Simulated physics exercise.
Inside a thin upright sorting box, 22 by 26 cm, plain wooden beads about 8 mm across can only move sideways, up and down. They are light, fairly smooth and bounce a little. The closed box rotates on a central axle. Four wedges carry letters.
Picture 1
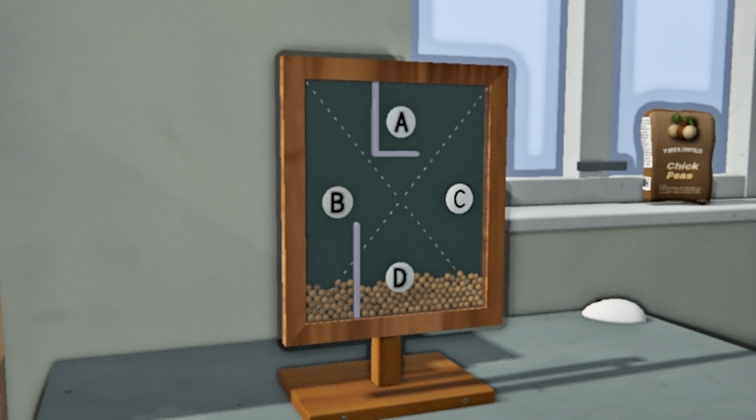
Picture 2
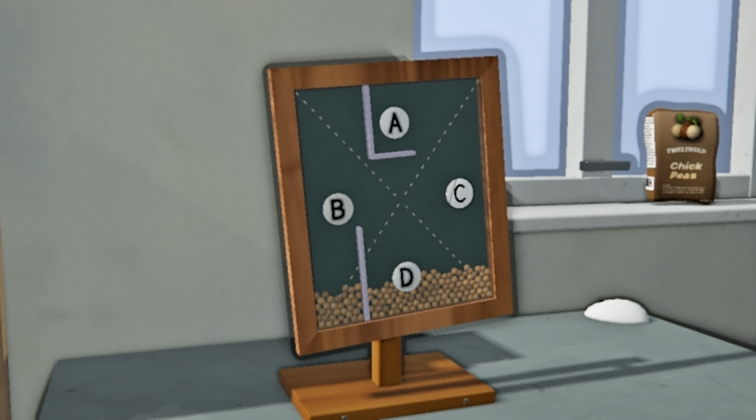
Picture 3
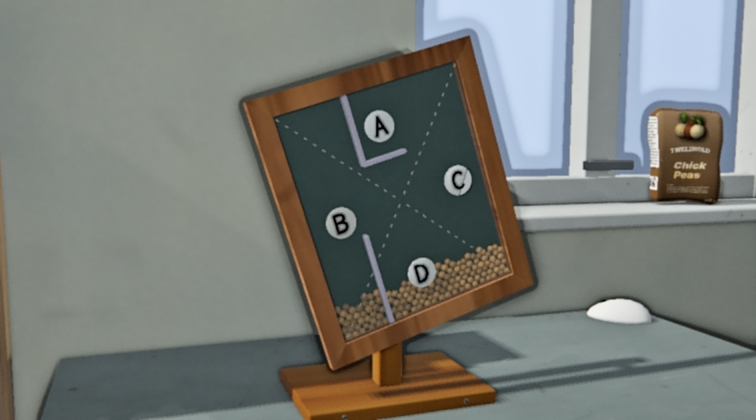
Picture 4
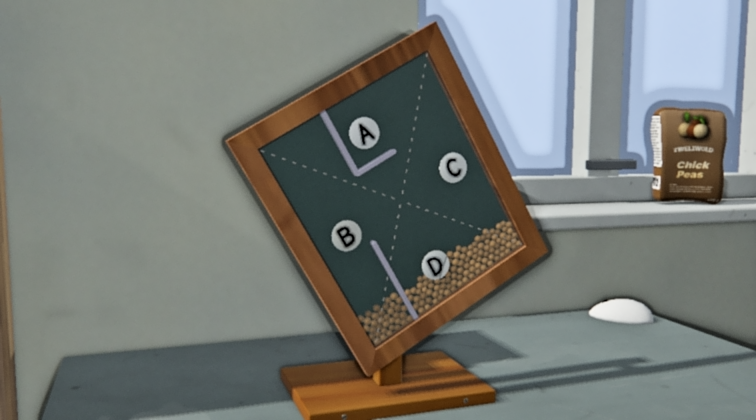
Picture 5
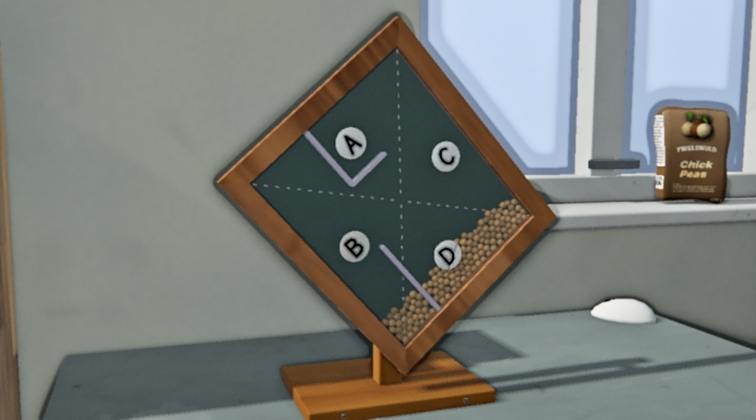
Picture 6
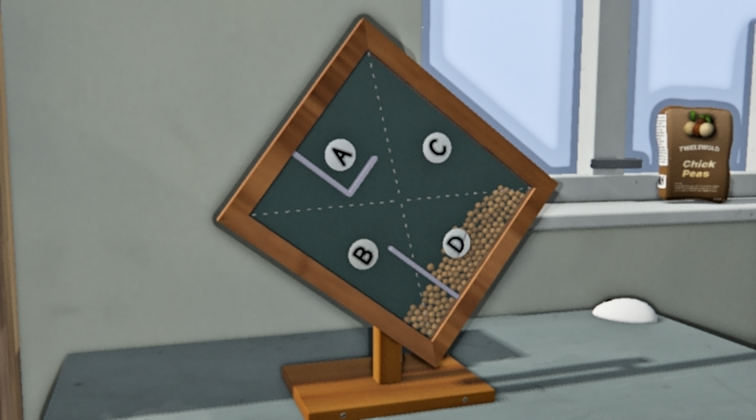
On a tabletop by a window, a wooden-framed panel with lettered sections rotating anticlockwise, small tan beads shifting along its tilting lower side.
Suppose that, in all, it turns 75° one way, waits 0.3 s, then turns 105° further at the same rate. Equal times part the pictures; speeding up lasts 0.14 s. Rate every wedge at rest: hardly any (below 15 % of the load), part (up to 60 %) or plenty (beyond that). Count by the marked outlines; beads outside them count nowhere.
A part, B part, C hardly any, D hardly any.
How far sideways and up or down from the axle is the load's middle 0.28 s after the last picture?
About 9 cm right and 5 cm below.
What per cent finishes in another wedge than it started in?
Some 95 per cent.
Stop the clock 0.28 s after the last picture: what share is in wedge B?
Some 10 per cent.
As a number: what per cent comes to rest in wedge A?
Roughly 50 per cent.
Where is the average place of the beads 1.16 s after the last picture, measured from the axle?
About 5 cm right and 4 cm below.
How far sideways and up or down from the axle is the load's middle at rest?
About 7 cm right and 8 cm below.
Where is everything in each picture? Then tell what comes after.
In the first frame, level; about 140 beads; beads' middle (402, 296); highest (395, 278); A (401, 122), B (338, 202), C (459, 199), D (400, 277).
In the second frame, turned 5° anticlockwise; beads' middle (410, 294); highest (467, 268).
In the third frame, turned 18° anticlockwise; beads' middle (429, 288); highest (495, 247); wall ends (366, 237), (403, 151).
In the fourth frame, turned 30° anticlockwise; beads' middle (446, 278); highest (503, 224).
In the fifth frame, turned 42° anticlockwise; beads' middle (459, 266); highest (514, 202).
In the sixth frame, turned 54° anticlockwise; beads' middle (465, 255); highest (501, 188); A (340, 155), B (363, 254), C (437, 148), D (457, 243).
Then, 0.28 s later than the last picture, it stands 75° anticlockwise; the beads' middle is 9 cm right of and 5 cm below the centre; B 10 %, D 90 %.
Then, 1.16 s later than the last picture, it stands 128° anticlockwise; the beads' middle is 5 cm right of and 4 cm below the centre; A 10 %, B 60 %, D 30 %.
Then, 1.74 s later than the last picture, it stands 180° anticlockwise; the beads' middle is 7 cm right of and 8 cm below the centre; A 50 %, B 50 %.
At rest 2.4 s after the last picture, it stands 180° anticlockwise; A 50 %, B 50 %, C 0 %, D 0 %.
